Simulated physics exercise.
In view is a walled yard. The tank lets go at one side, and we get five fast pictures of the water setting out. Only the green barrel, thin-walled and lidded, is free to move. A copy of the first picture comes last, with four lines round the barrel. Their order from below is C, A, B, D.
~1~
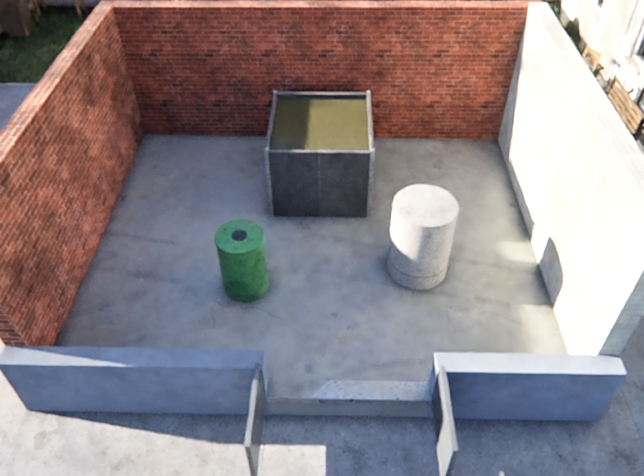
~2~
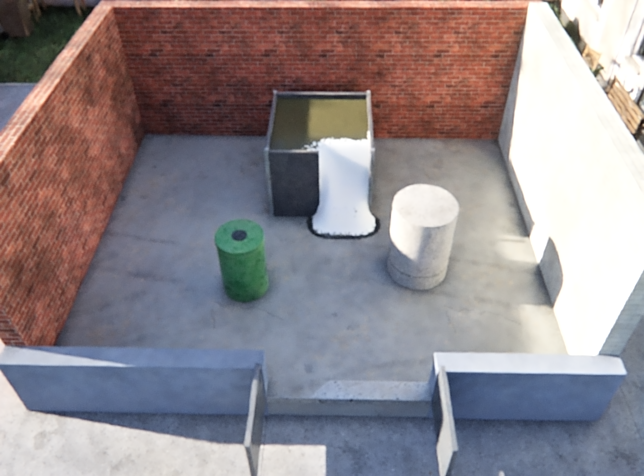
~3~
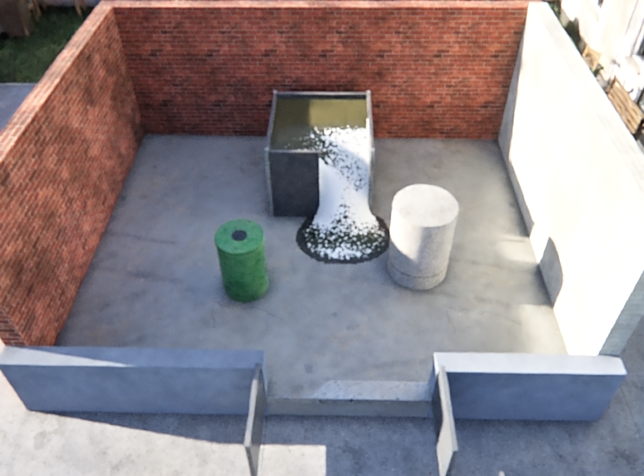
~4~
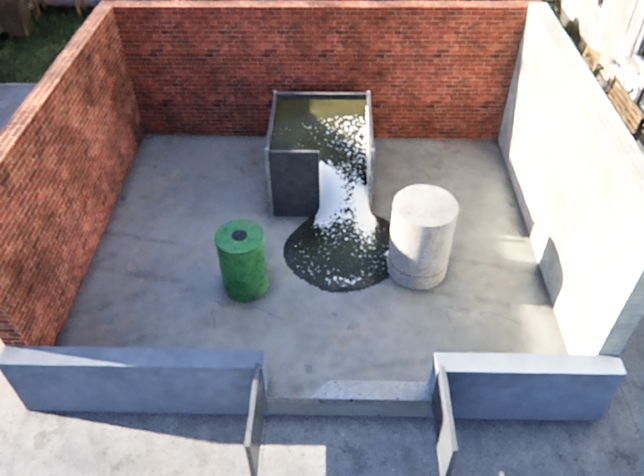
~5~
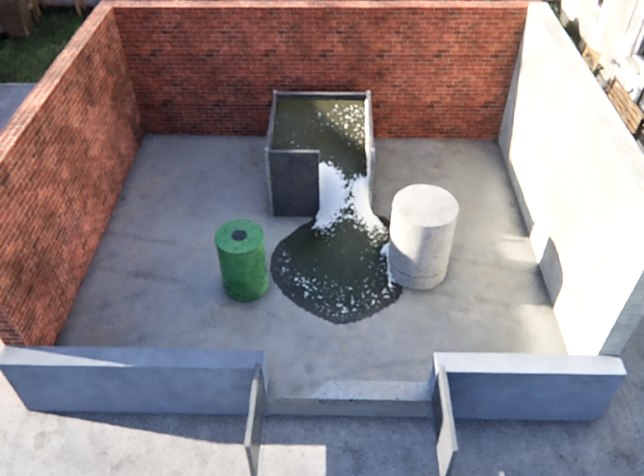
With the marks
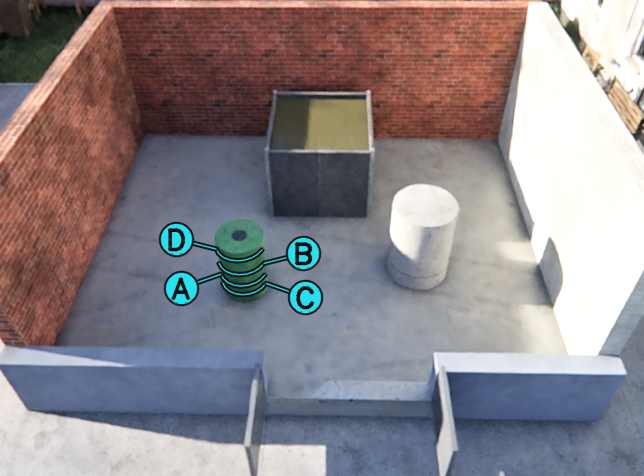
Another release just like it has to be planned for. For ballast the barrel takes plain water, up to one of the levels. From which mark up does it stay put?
The answer is level C.
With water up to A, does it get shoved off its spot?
No.
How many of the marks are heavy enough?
All four.
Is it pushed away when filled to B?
No.
In cyan, A at (241, 286); B at (239, 274); C at (242, 294); D at (237, 260); from the bottom up C, A, B, D.
Choosing A, it does not move.
Choosing B, it does not move.
Choosing C, it does not move.
Choosing D, it does not move.
